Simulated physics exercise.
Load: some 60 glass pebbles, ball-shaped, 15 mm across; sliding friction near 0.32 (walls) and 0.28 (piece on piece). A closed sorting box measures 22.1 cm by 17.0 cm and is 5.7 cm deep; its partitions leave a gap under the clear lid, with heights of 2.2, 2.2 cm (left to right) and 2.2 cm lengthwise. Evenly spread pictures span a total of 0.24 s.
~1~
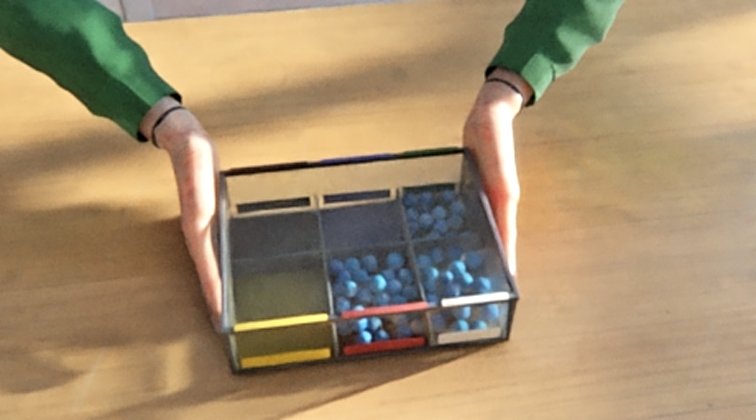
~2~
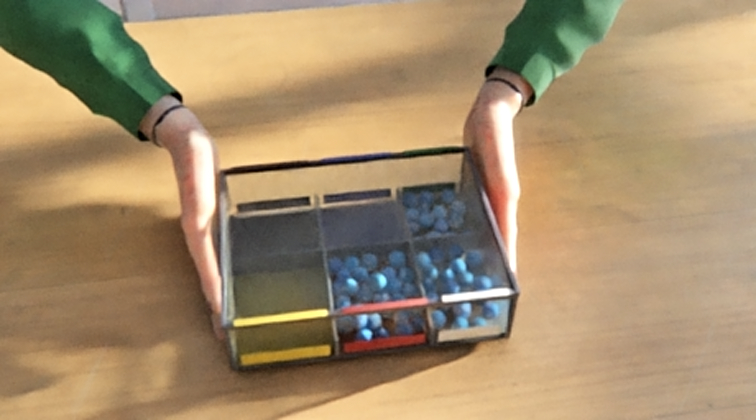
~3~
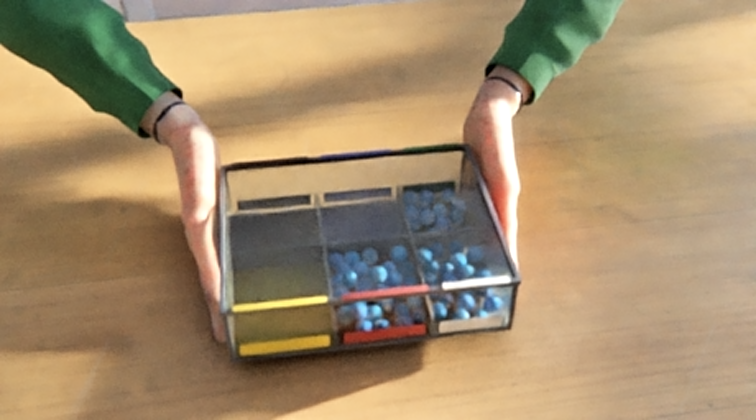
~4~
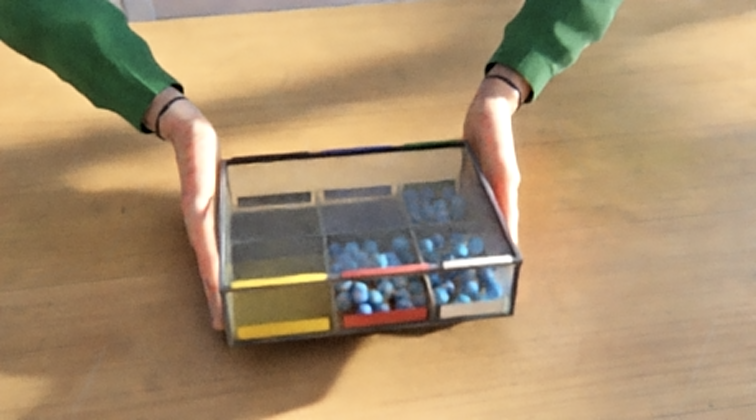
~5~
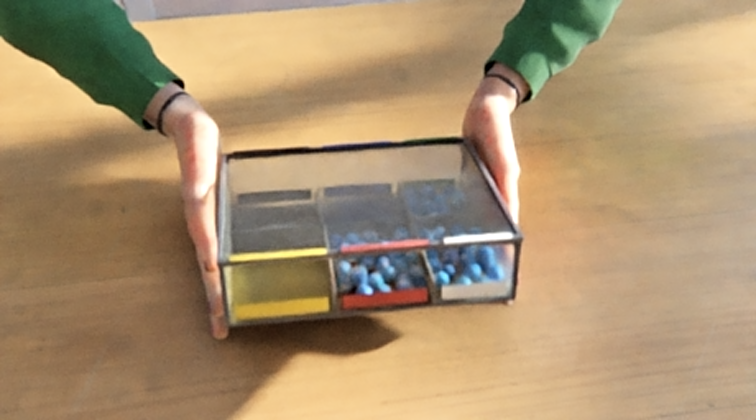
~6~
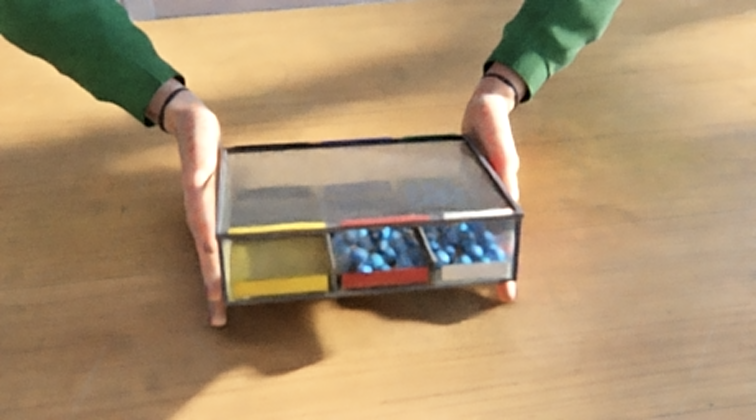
A clear, dark-edged sorting box is held between two hands over a sunlit wooden table, seen from above and in front by a still camera. Green sleeves and dark wristbands frame it, and blue balls fill the red- and white-marked front sections and the back right one, beside an empty yellow-marked section at front left. The hands steadily raise the front edge, tilting the box backward, while the balls stay in their sections.
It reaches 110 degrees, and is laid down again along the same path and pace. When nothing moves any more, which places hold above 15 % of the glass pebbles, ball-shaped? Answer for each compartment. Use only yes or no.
Red: No; blue: Yes; green: Yes; yellow: No; white: No; black: No.
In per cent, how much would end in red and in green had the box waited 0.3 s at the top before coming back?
Red 0; green 55.
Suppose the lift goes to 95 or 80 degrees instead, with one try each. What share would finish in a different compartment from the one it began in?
Roughly 70 percent, then roughly 30 percent.
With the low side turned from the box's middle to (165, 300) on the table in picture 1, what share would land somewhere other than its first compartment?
100 %.
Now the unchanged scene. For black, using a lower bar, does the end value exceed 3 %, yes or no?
Black: It does.
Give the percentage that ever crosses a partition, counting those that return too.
Roughly 75 per cent.
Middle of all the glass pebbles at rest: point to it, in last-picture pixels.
Centre at rest: Approx. (411, 213) px.
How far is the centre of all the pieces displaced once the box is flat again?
Roughly 7.0 cm.
Then, 0.88 s after the last picture, tilt 110 degrees; red 15 %, blue 25 %, green 40 %, white 15 %.
Then, 1.47 s after the last picture, tilt 48 degrees; blue 35 %, green 60 %, black 10 %.
Then, 2.10 s after the last picture, tilt 0 degrees; blue 35 %, green 60 %, black 10 %.
In the end, red 0 %, blue 35 %, green 60 %, yellow 0 %, white 0 %, black 10 %.
